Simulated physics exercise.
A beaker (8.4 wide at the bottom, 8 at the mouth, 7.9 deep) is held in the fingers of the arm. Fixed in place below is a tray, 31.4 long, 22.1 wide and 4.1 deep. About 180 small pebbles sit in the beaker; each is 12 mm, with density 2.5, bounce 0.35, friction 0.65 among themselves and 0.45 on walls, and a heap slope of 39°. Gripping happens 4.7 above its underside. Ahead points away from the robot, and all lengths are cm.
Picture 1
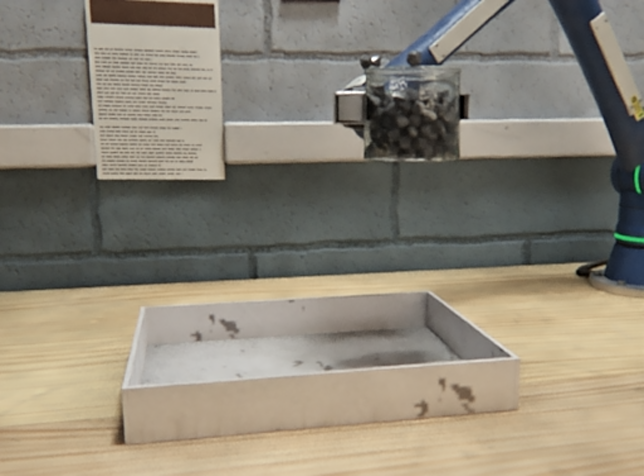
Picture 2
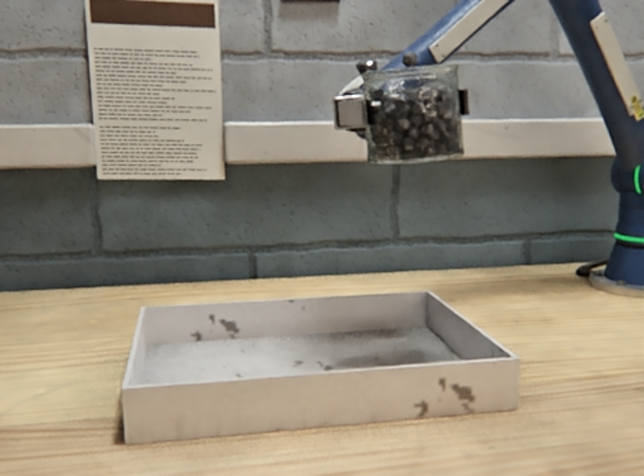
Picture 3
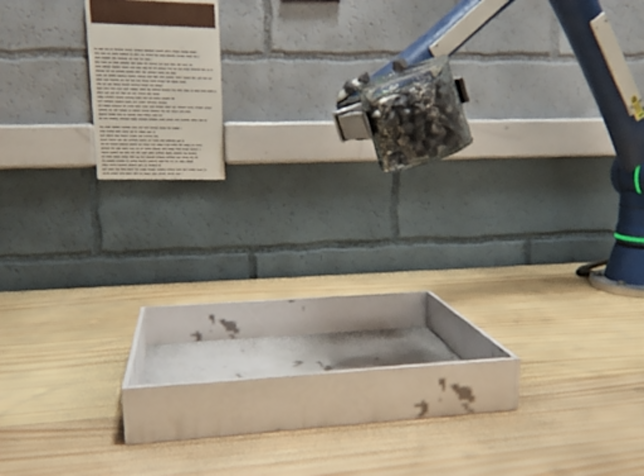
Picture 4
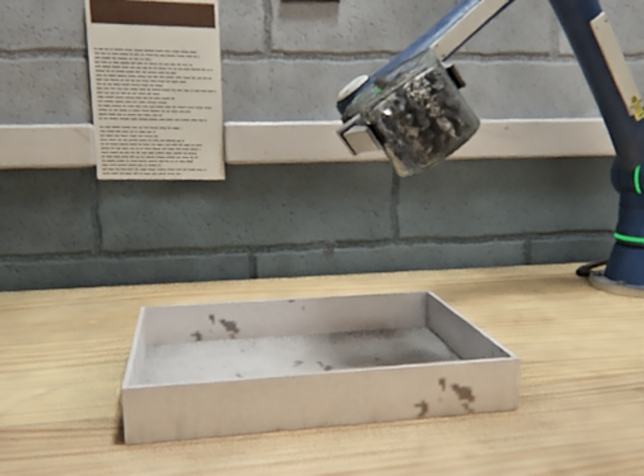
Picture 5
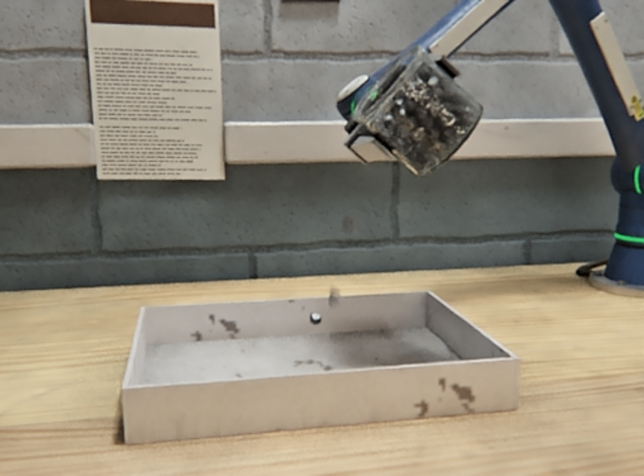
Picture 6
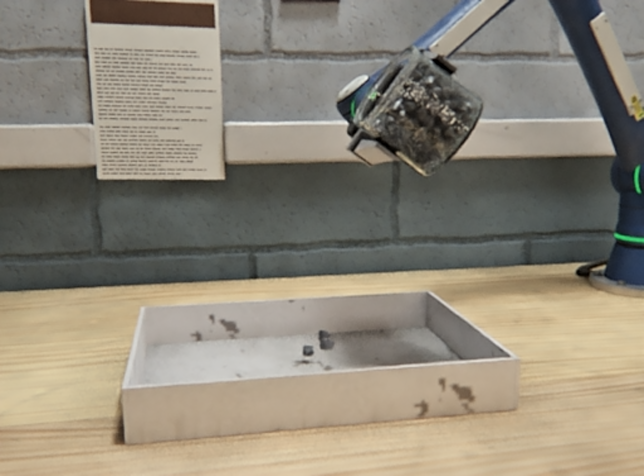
In the video, a blue robot arm holds a clear beaker of small dark pebbles above a shallow, stained tray on a wooden table and tilts it steadily, and a few pebbles drop into the tray while most stay inside.
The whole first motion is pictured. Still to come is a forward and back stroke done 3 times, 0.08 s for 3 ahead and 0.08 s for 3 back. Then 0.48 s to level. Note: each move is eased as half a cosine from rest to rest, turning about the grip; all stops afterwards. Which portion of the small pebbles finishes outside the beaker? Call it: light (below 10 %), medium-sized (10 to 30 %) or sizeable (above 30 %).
A medium-sized share.
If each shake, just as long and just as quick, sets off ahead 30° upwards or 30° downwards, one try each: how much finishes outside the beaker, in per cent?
Estimates, in order: 35 % then 5 %.
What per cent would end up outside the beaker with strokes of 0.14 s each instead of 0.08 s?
Roughly 5 in a hundred.
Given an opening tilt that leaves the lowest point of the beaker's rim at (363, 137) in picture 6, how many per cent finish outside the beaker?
Estimate: About 45 per cent.
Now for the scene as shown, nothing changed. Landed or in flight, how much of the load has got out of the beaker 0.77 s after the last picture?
I'd put it at some 20 percent up to then.
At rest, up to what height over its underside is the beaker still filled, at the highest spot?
It reaches close to 8.0 cm in the end.
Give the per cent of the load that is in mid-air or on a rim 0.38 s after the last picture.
4 %.
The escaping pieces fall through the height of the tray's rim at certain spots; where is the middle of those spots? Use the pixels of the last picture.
They come through centred close to (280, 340).
Then, 0.38 s after the last picture, tilted 54° forward, highest piece 27 above the table; 159 in the beaker, 15 in the tray, 8 in flight or on a rim.
Then, 0.77 s after the last picture, tilted 19° forward, highest piece 28 above the table; 150 in the beaker, 30 in the tray, 2 in flight or on a rim.
Then, 1.16 s after the last picture, level, highest piece 29 above the table; 150 in the beaker, 32 in the tray.
Then, 2.21 s after the last picture, level, highest piece 29 above the table; 150 in the beaker, 32 in the tray.
Final count, 150 in the beaker, 32 in the tray. That is 18 % outside the beaker.
